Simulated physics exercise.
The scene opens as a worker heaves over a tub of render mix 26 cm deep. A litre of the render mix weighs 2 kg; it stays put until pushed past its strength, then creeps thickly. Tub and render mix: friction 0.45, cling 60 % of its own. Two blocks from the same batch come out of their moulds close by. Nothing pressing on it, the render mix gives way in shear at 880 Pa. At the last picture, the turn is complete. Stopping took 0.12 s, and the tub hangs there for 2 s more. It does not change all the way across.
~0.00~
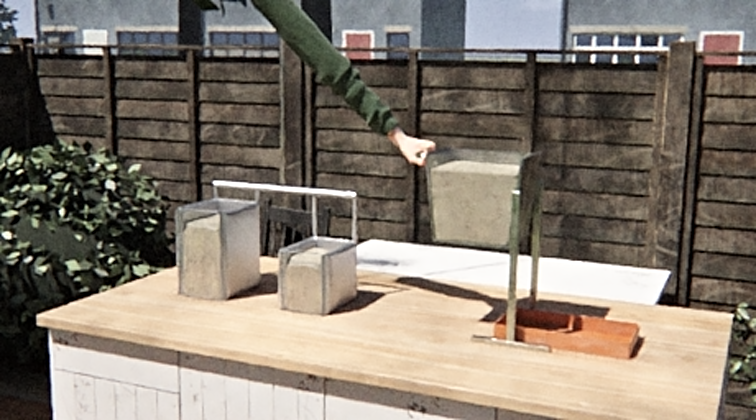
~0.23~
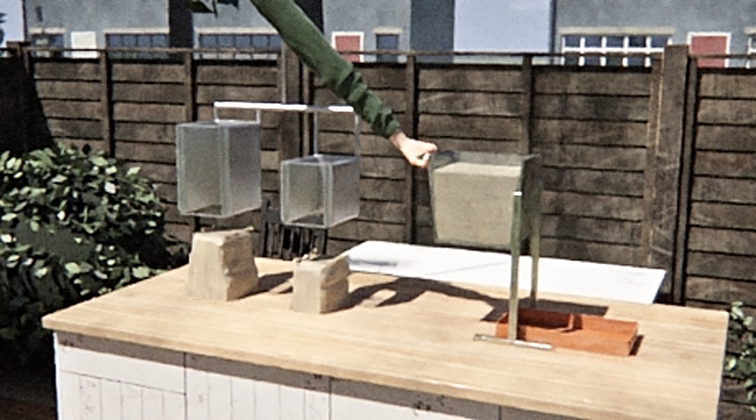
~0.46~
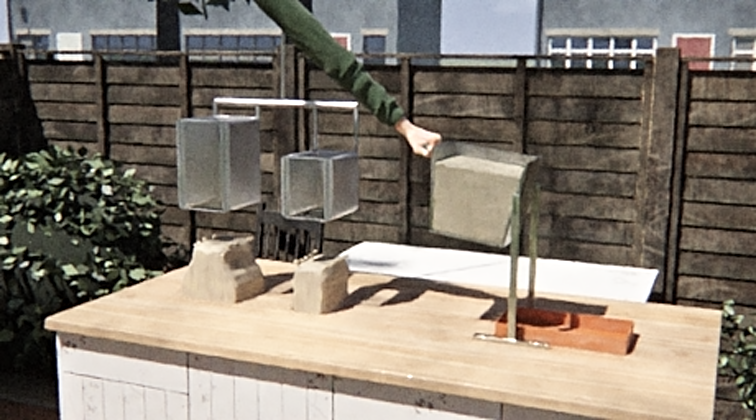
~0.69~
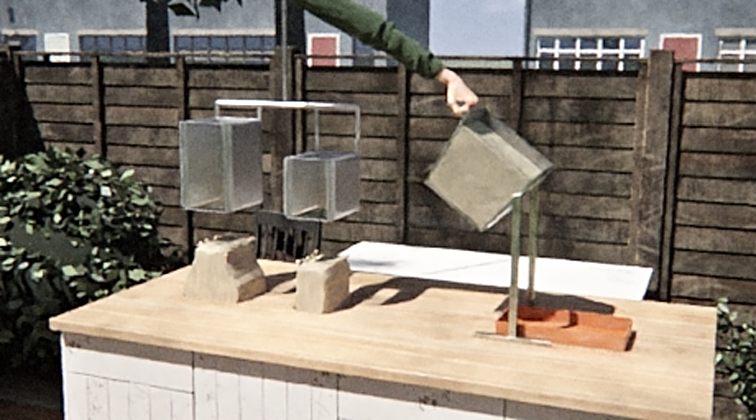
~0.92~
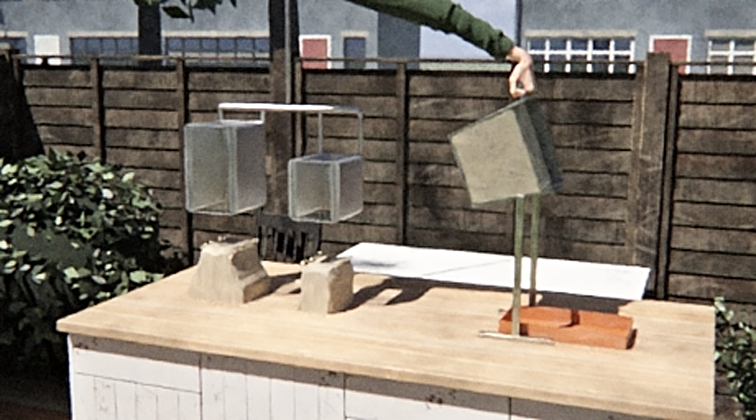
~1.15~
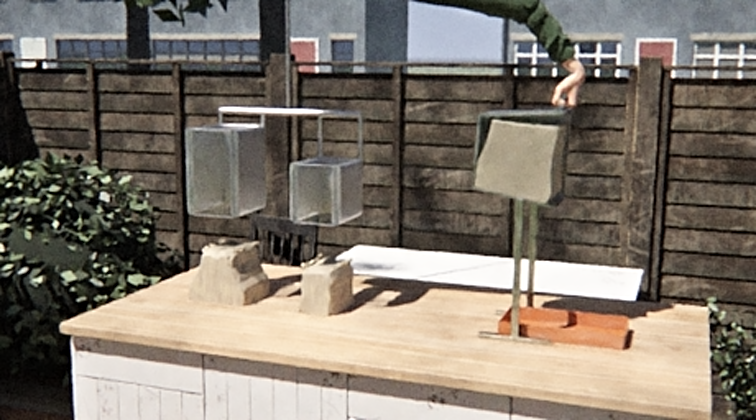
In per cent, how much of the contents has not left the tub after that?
Expect about 40 out of 100.
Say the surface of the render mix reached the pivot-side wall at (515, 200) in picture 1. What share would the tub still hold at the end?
Around 50 per cent.
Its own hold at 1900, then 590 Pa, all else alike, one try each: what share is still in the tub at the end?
100 in a hundred, followed by 40 in a hundred.
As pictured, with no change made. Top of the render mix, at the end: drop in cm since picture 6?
The top ends up some 13 cm below its level in the last picture.
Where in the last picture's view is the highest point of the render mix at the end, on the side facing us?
I'd point to somewhere around (499, 160).
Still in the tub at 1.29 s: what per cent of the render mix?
It comes to about 80 percent of the start.
After 1.29 s, the tub is at 93 degrees and holds 82 %.
After 1.46 s, the tub is at 93 degrees and holds 56 %.
After 1.63 s, the tub is at 93 degrees and holds 45 %.
After 1.80 s, the tub is at 93 degrees and holds 40 %.
After 3.15 s, the tub is at 93 degrees and holds 40 %.
